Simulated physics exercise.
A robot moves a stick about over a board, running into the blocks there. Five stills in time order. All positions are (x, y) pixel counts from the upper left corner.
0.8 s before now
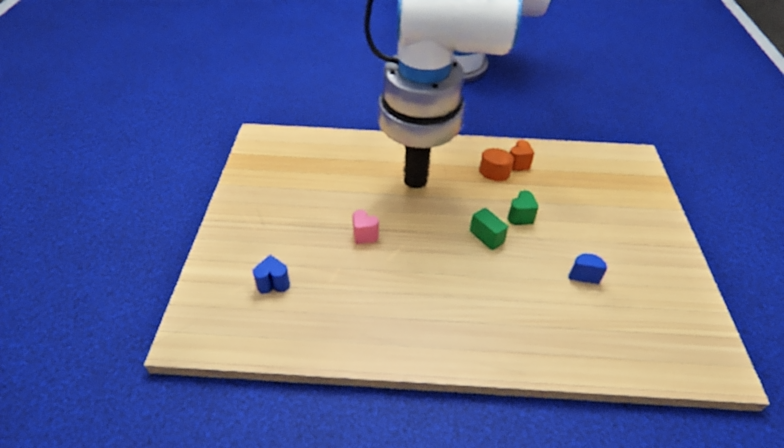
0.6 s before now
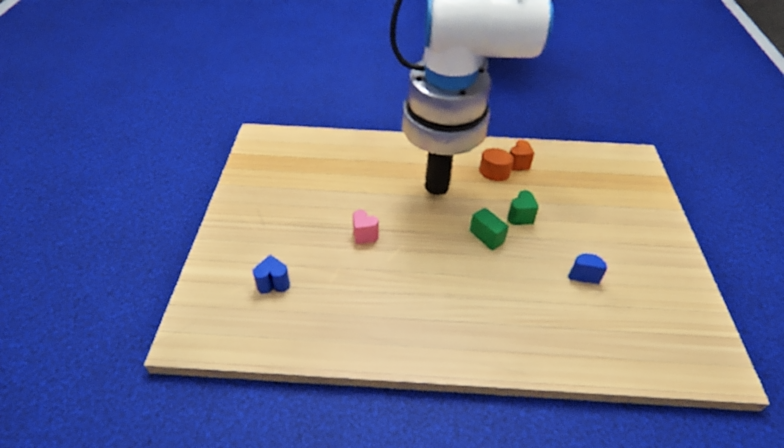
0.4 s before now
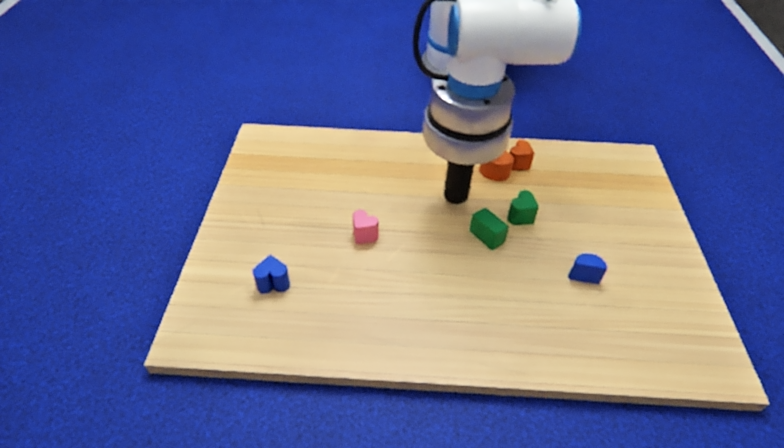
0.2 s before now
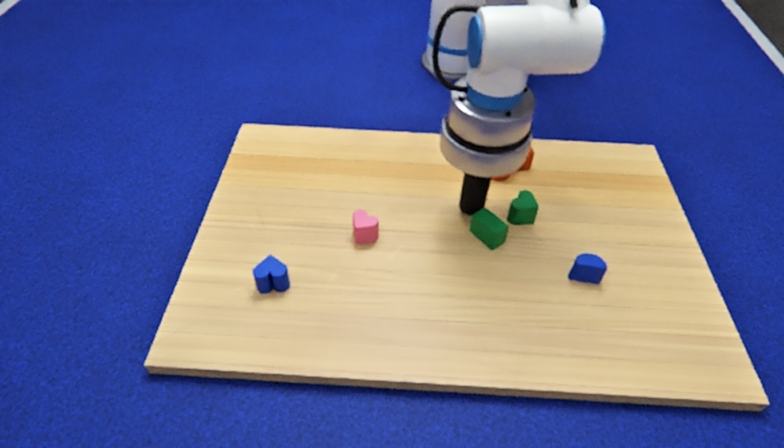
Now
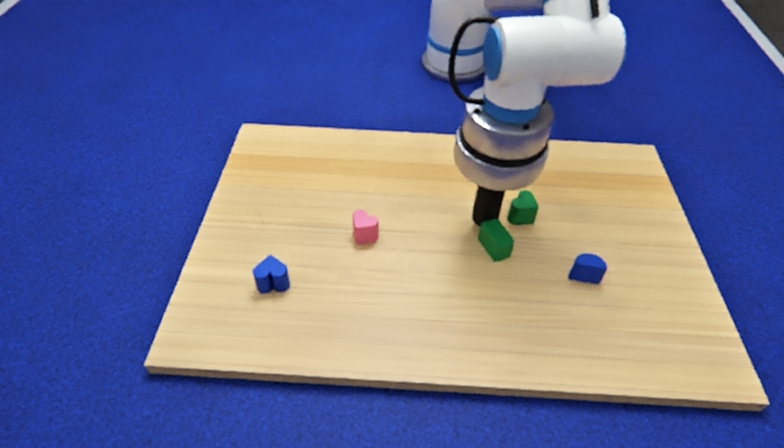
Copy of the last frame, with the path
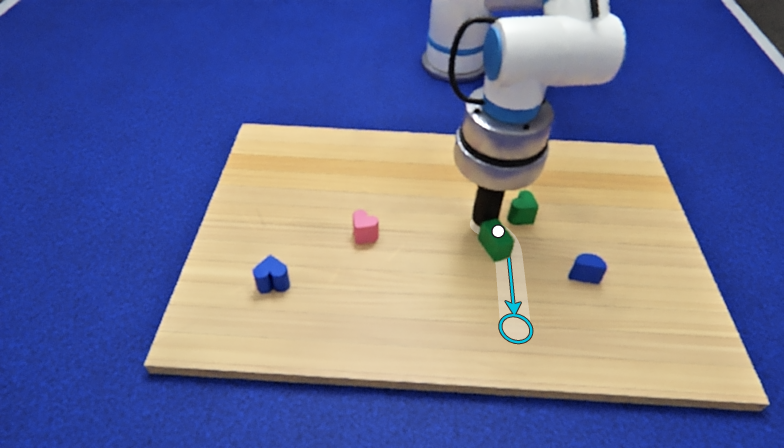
The clip opens on a robot arm holding a black stick over a wooden board scattered with pink, blue, green and orange blocks. The arm moves the stick rightward and toward the viewer, past the orange blocks, then nudges the green rectangular block slightly, turning it beside the green heart.
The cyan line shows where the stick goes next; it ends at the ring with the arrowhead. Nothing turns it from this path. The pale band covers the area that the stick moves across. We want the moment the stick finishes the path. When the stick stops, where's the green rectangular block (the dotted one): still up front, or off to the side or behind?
I predict the stick still has it in front.
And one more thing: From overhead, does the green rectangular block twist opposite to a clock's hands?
In short: No.
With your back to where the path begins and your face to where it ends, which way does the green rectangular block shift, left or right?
It is displaced to the right.
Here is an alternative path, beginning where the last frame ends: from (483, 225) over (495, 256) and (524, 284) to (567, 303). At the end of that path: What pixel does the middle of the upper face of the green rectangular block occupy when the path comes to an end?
It will end up at (531, 299).
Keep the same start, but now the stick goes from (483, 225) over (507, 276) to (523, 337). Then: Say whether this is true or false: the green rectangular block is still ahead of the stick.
Answer: True.
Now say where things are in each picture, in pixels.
Tip of the stick (416, 181), middles of tops, green rectangular block (491, 220), green heart block (525, 200), in the first frame.
Stick (437, 187), nothing pushed, in the second frame.
Stick (456, 196), nothing pushed, in the third frame.
Stick (471, 207), nothing pushed, in the fourth frame.
Stick (484, 219), green rectangular block (498, 231), green heart block (525, 200), in the fifth frame.
The line goes from (483, 225) via (508, 252) and (512, 288), ending at (516, 328); the dot is on the green rectangular block.
On the path given first. One third of the way, stick (510, 246); green rectangular block (511, 261), turned 45° clockwise.
Two thirds of the way, stick (514, 282); green rectangular block (515, 300), turned 45° clockwise.
At the end, stick (518, 323); green rectangular block (518, 345), turned 50° clockwise; green heart block unmoved.
